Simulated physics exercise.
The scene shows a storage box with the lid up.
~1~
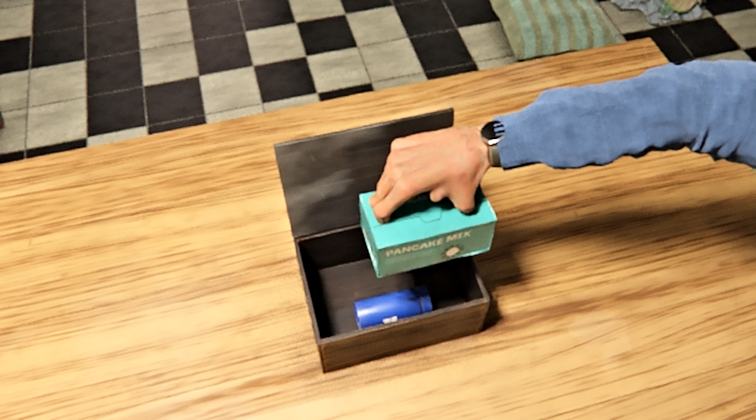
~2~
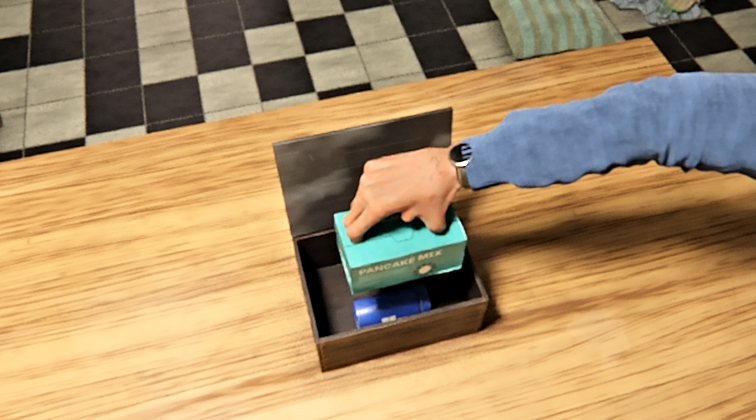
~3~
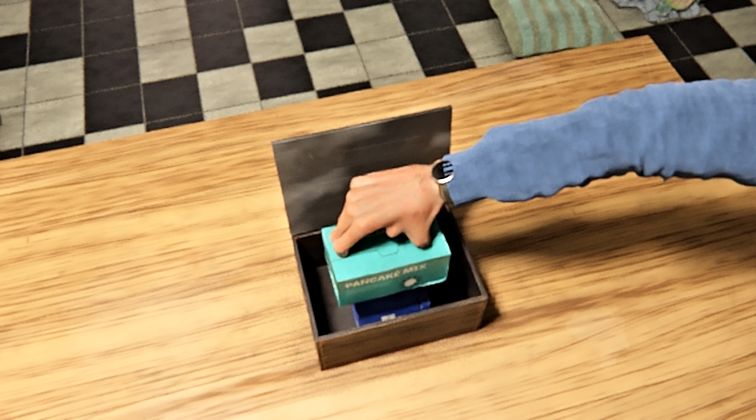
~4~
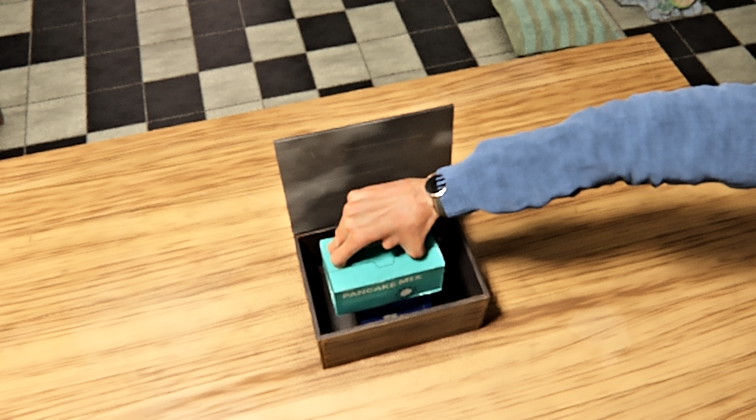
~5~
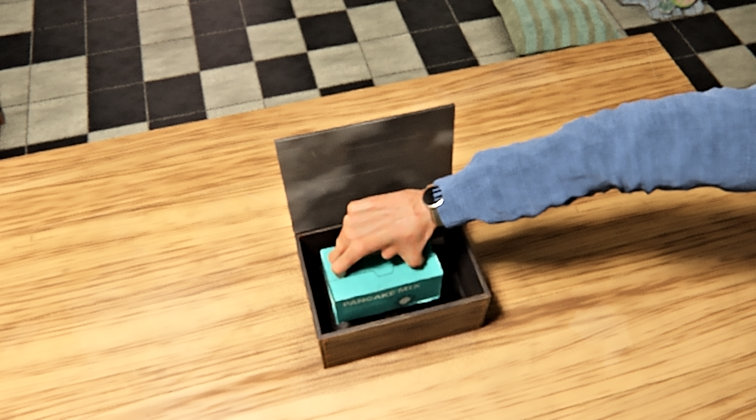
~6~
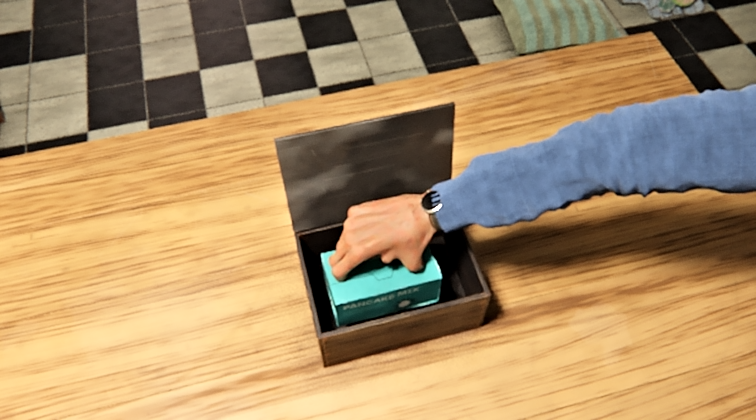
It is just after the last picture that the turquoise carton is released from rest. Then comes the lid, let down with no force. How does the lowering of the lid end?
Lid unobstructed.
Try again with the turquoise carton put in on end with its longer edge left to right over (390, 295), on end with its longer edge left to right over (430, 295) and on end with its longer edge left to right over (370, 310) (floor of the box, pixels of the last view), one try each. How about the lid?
The lid is kept raised the first time, is kept raised the second time and is kept raised the third time.
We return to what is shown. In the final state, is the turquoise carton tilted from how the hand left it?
The turquoise carton tips.
Then, 0.50 s past the last view, turquoise carton on its side near (373, 270); blue shaker displaced about its own width.
Then, 1.50 s past the last view, lid 66° above the rim; turquoise carton on its side near (373, 270); blue shaker displaced a little.
Then, 1.70 s past the last view, lid 44° above the rim; turquoise carton on its side near (373, 270); blue shaker displaced a little.
Then, 1.90 s past the last view, lid 15° above the rim; turquoise carton on its side near (373, 270); blue shaker displaced a little.
Finally, lid shut; down or leaning hard in the box, turquoise carton; blue shaker still in place. Final places as the last picture's camera would see them, turquoise carton near (373, 270).
